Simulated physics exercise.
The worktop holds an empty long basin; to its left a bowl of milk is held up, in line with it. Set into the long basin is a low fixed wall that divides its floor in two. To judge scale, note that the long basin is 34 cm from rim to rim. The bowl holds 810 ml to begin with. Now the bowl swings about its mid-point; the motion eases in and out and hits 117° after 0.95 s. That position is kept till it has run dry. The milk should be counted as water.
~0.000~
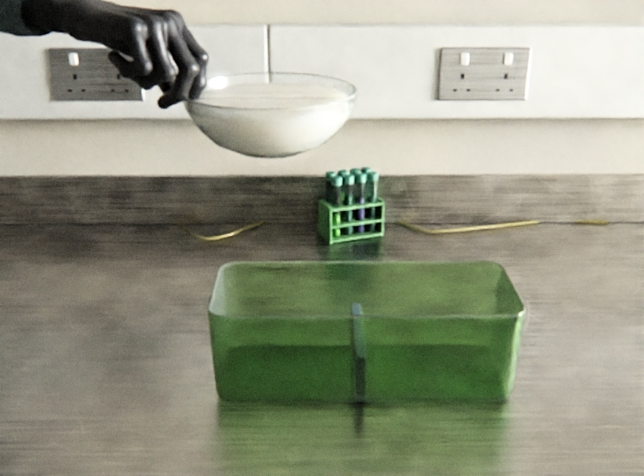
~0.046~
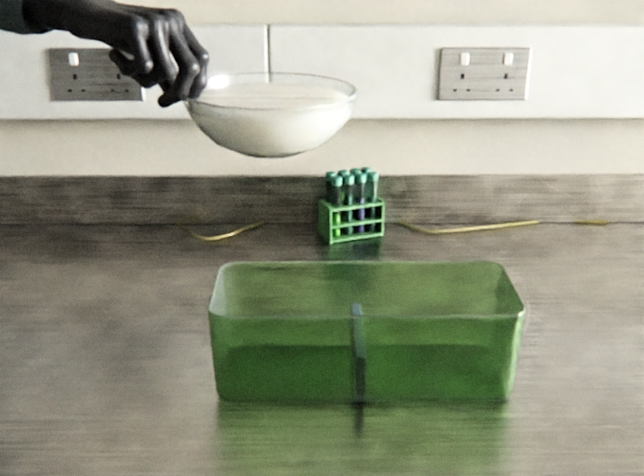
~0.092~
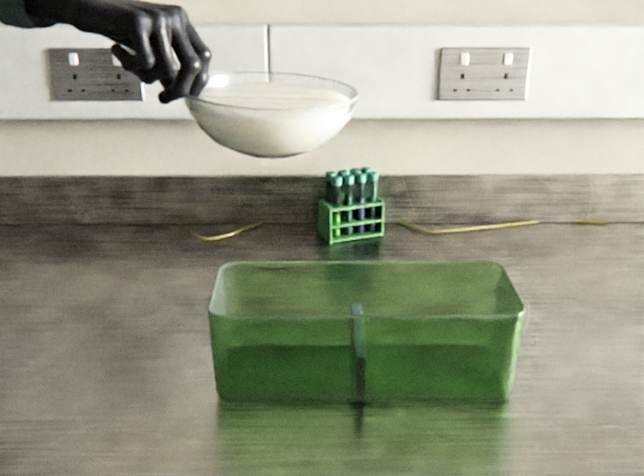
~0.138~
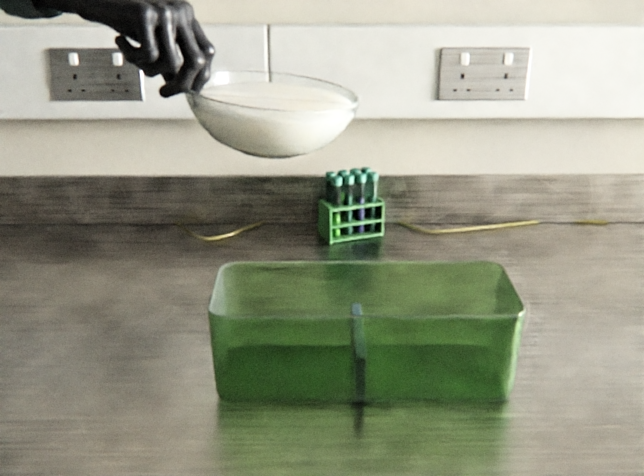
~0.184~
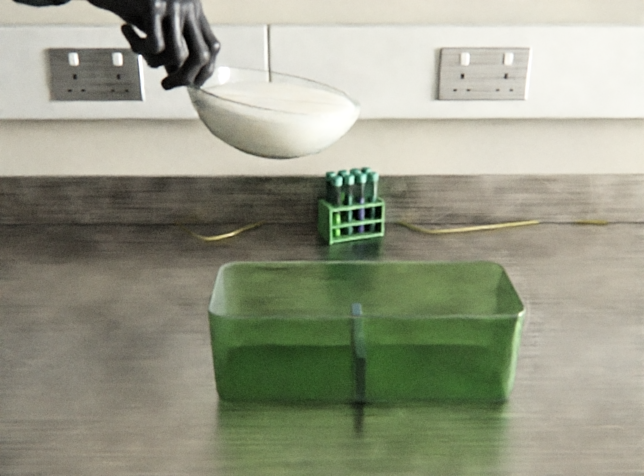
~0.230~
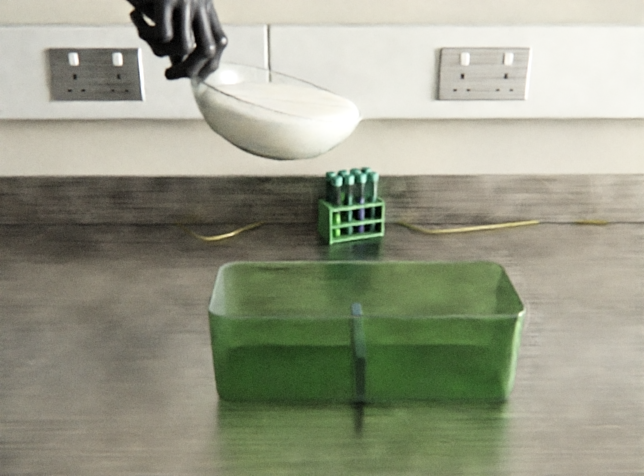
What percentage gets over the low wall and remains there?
79 %.
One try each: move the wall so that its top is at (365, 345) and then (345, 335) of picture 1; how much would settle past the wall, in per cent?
65 per cent first, 80 per cent second.
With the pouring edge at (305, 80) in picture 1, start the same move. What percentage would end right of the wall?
60 %.
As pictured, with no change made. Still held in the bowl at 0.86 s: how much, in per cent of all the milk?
About 0 percent.
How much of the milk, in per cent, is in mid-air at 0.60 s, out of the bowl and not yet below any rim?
Close to 58 in a hundred.
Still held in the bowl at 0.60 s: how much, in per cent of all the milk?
About 10 per cent.
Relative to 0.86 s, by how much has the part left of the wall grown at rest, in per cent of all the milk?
Close to 1% of the whole.
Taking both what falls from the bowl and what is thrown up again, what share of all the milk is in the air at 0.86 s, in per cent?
About 5 percent.
By 0.60 s the tilt is 81° and 10 per cent is still to pour, 0 is left of the wall and 31 right of it.
By 0.86 s the tilt is 115° and 0 per cent is still to pour, 12 is left of the wall and 77 right of it.
By 1.14 s the tilt is 117° and 0 per cent is still to pour, 13 is left of the wall and 79 right of it.
By 1.45 s the tilt is 117° and 0 per cent is still to pour, 13 is left of the wall and 79 right of it.
At rest 13 per cent lies left of the wall, 79 right of it and 8 outside.
